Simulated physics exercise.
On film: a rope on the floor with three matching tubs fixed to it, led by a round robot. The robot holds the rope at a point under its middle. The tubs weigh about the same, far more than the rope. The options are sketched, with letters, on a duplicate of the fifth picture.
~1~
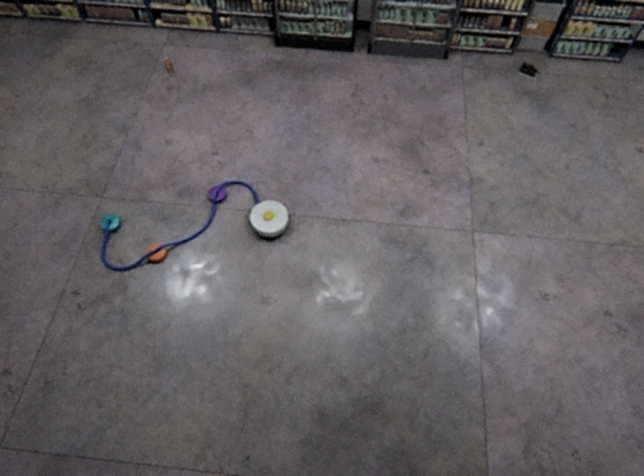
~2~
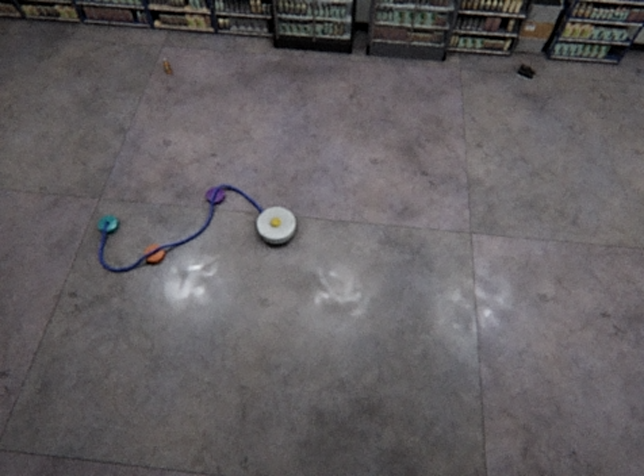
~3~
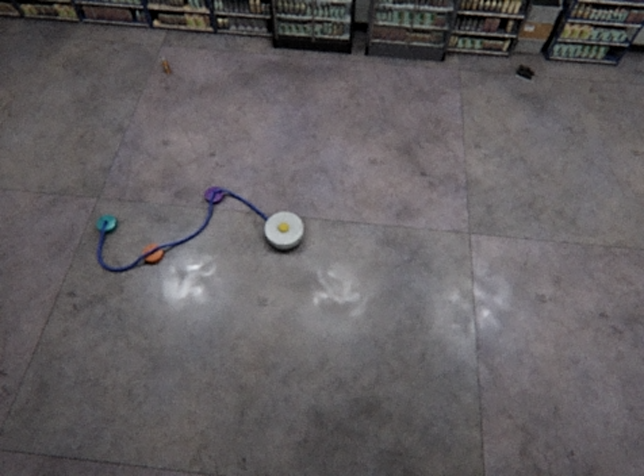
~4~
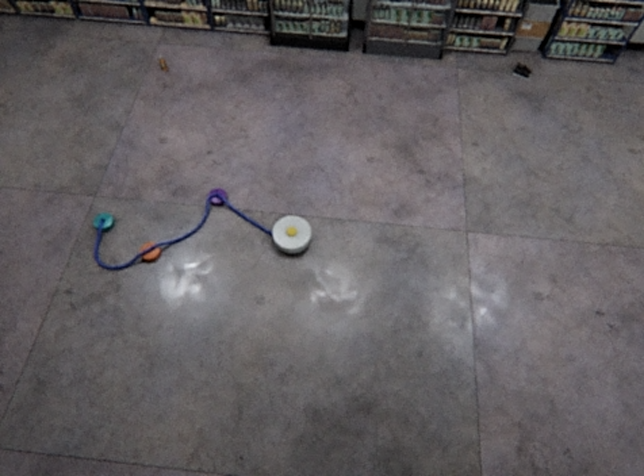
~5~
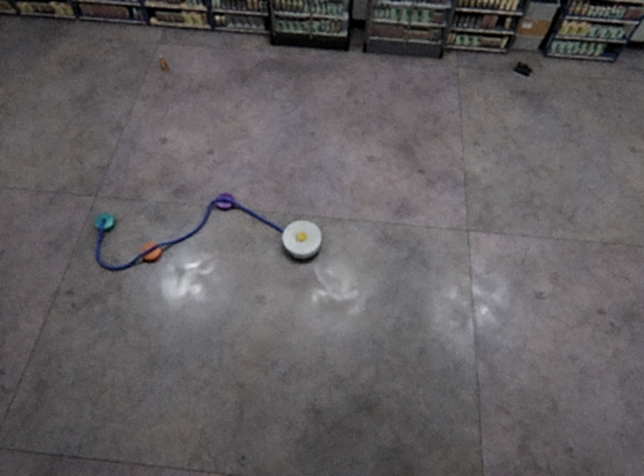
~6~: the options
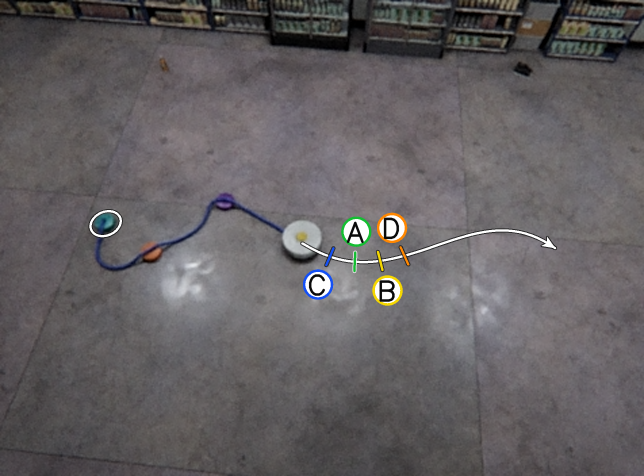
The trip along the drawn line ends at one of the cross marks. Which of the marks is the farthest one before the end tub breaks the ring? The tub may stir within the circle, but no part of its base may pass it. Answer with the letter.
B is the last safe stop.
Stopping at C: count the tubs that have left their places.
One.
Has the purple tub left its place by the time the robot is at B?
Yes.
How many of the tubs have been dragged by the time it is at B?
Two.
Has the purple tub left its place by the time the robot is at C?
Yes.
On the marked copy, A at (355, 262); B at (380, 261); C at (330, 257); D at (404, 256); the ring at (106, 223); the route from (302, 243) via (433, 247) to (555, 248).
Taking B. A third of the way, robot (327, 252); turquoise tub (105, 222); orange tub (151, 252); purple tub (243, 219).
Two thirds of the way, robot (355, 259); turquoise tub (105, 222); orange tub (163, 250); purple tub (260, 245).
When it is over, robot (381, 258); turquoise tub (105, 222); orange tub (187, 250); purple tub (284, 253); the ringed tub at the far end is still in its ring.
As for the rest, A is safe but short; C is safe but short; D drags the last tub to (118, 225).
